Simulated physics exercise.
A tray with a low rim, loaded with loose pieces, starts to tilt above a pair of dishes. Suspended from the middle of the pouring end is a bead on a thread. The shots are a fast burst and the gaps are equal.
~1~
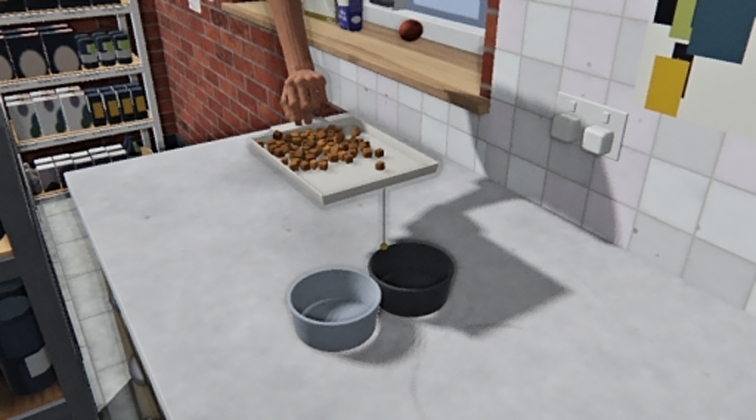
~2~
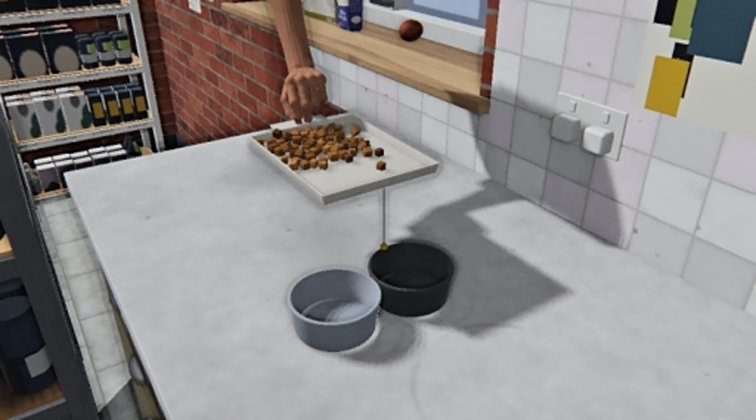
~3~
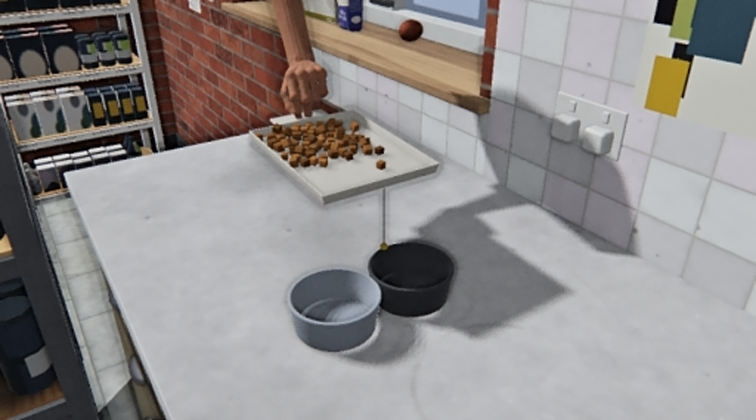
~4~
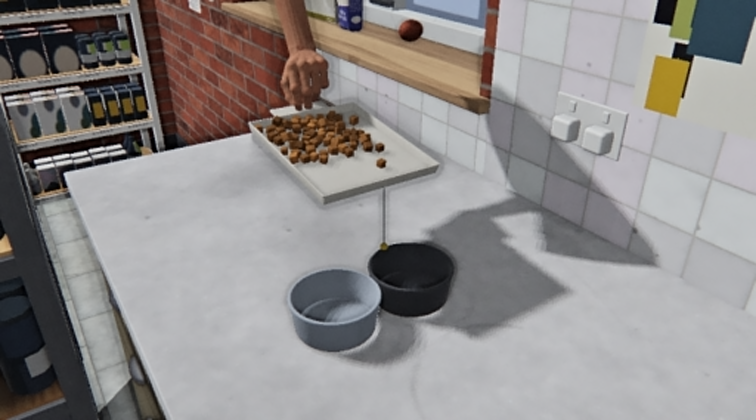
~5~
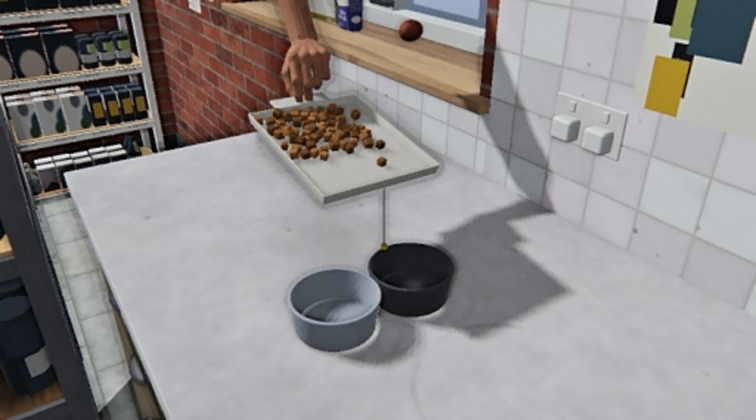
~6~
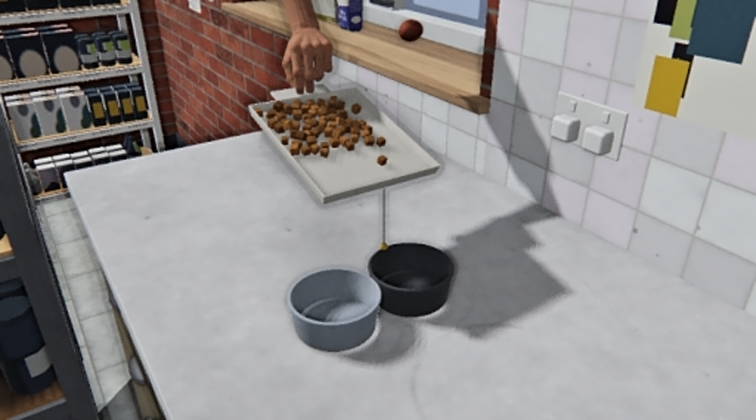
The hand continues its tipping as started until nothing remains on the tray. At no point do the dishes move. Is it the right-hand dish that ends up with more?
Pretty sure the heavier pile builds up on the right there.
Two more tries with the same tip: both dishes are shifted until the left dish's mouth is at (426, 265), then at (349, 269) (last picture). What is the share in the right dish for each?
0% for the first placement, 20% for the second.
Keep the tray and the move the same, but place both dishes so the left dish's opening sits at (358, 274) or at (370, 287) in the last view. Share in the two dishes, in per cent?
In order: 60 percent, then 100 percent.
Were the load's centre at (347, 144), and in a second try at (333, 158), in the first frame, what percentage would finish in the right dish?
First about 60, then 40 per cent.
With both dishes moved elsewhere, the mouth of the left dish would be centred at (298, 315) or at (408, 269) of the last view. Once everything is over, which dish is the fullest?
The rightmost dish, then the leftmost dish.
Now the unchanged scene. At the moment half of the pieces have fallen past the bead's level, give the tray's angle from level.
Somewhere near 110°.
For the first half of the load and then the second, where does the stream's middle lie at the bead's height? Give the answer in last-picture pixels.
Around (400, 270) at first; around (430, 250) after that.
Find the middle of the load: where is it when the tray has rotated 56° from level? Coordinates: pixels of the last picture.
Load centre: Approx. (388, 168).
Just after the last frame, tray tipped steeply; the larger part on the tray; about a tenth in the right dish; about a tenth in the air.
A moment on, tray tipped right over; roughly two thirds on the tray; about a tenth in the right dish; about a tenth outside both.
Further on, tray tipped past a quarter turn; about a tenth in the left dish; roughly half in the right dish; roughly a quarter outside both.
When it is over, tray tipped past a quarter turn; about a tenth in the left dish; roughly half in the right dish; roughly a quarter outside both.
